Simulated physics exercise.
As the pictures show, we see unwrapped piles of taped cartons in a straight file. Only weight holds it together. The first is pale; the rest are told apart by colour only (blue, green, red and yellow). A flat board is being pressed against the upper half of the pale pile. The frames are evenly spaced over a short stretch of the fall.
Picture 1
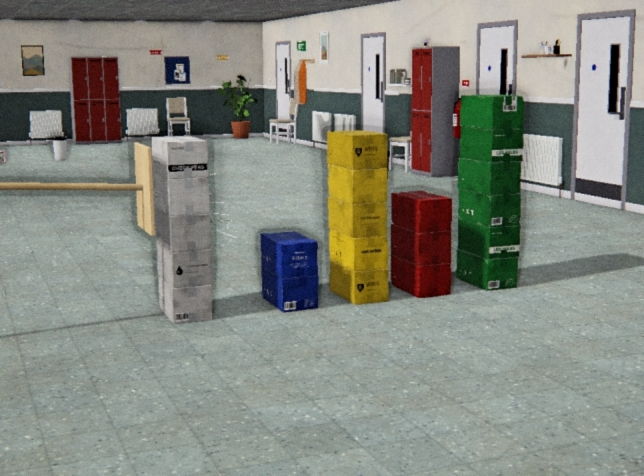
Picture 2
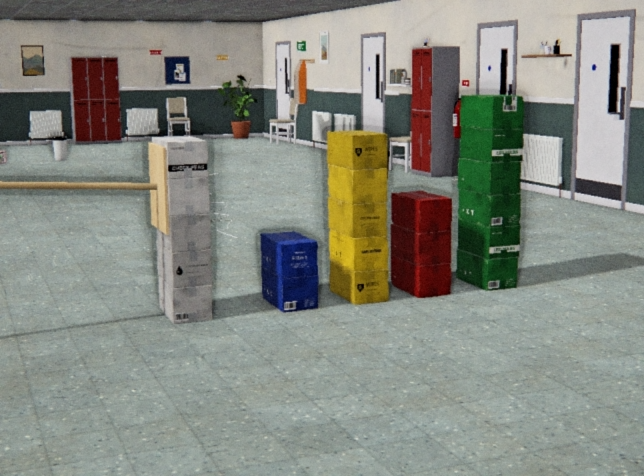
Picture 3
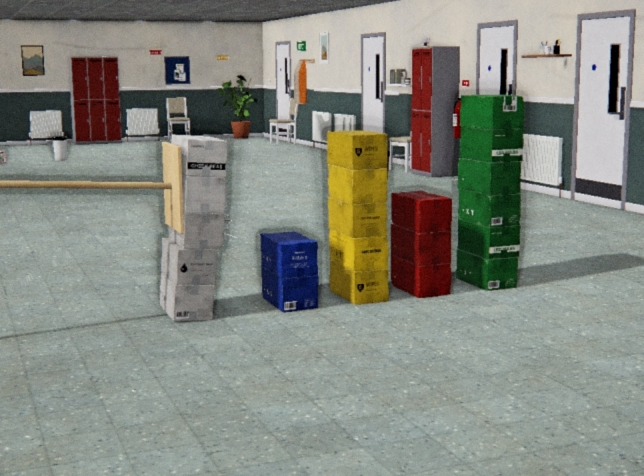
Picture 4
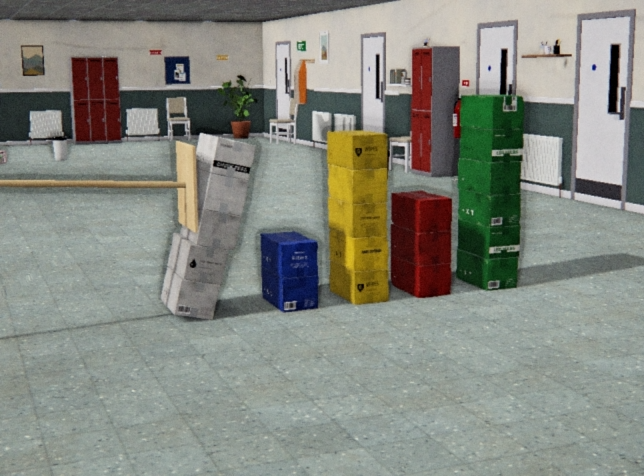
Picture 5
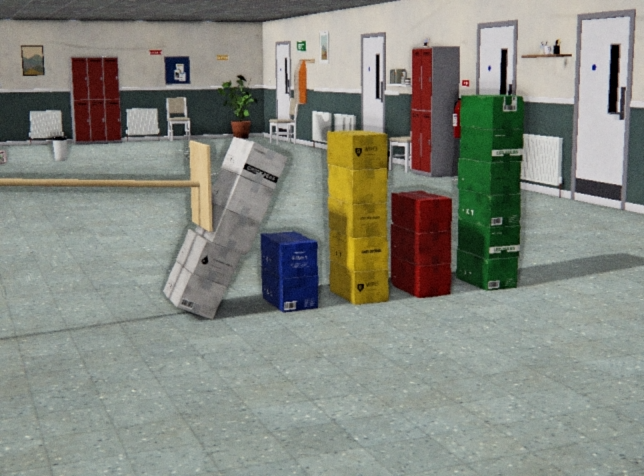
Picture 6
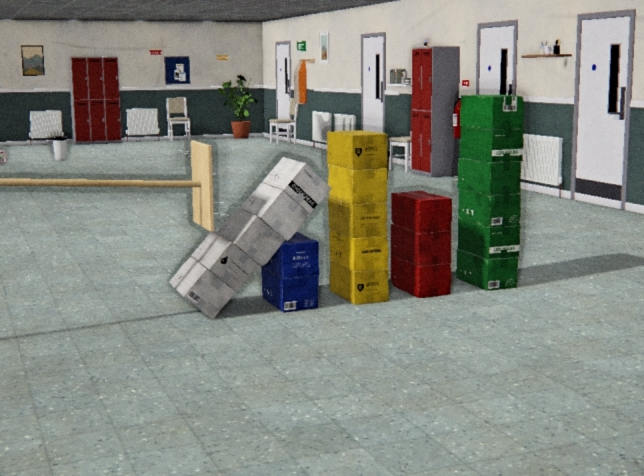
In a wide hallway, a flat board pushes the pale carton stack rightward until it leans steeply.
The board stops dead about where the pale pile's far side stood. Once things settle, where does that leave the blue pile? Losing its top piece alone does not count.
That pile mostly stays up.
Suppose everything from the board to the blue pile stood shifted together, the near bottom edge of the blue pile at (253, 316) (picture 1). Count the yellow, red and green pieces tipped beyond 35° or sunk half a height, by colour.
The counts are yellow 0, red 0, green 0.
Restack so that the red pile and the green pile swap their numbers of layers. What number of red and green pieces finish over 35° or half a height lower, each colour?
The counts are red 0, green 0.
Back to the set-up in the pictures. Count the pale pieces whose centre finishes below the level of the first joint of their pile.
1 of them.
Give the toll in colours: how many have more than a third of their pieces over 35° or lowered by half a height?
The count is 0.
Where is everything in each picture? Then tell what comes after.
In the first picture (each place is the centre of the face we see best), board (151, 180) not yet touching; top blue carton (300, 260); top yellow carton (370, 152); the others all in place.
The second picture shows board (166, 179) not yet touching; top blue carton (300, 260).
The third picture shows board (181, 179) pushing, top of the pale pile leaning barely; top blue carton (300, 260); the others all in place.
The fourth picture shows board (195, 178) pushing, top of the pale pile leaning a little; top blue carton (300, 260); the others all in place.
The fifth picture shows board (209, 177) pushing, top of the pale pile leaning clearly; top blue carton (300, 260); the others all in place.
The sixth picture shows board (211, 177) stopped, top of the pale pile leaning well over; top blue carton (301, 260); top yellow carton (370, 152); the others all in place.
Just after the last frame, 5 of the pale pile down; none of the 2 blue cartons down (0 of 16 in all colours); top blue carton moved a little.
A moment on, 4 of the pale pile down; none of the 2 blue cartons down (0 of 16 in all colours); top blue carton moved a little; top yellow carton moved a little.
When it is over, 4 of the pale pile down; none of the 2 blue cartons down (0 of 16 in all colours); top blue carton moved a little; top yellow carton moved a little. In pixels of the last frame, middles, top blue carton near (296, 253), top yellow carton near (360, 149).
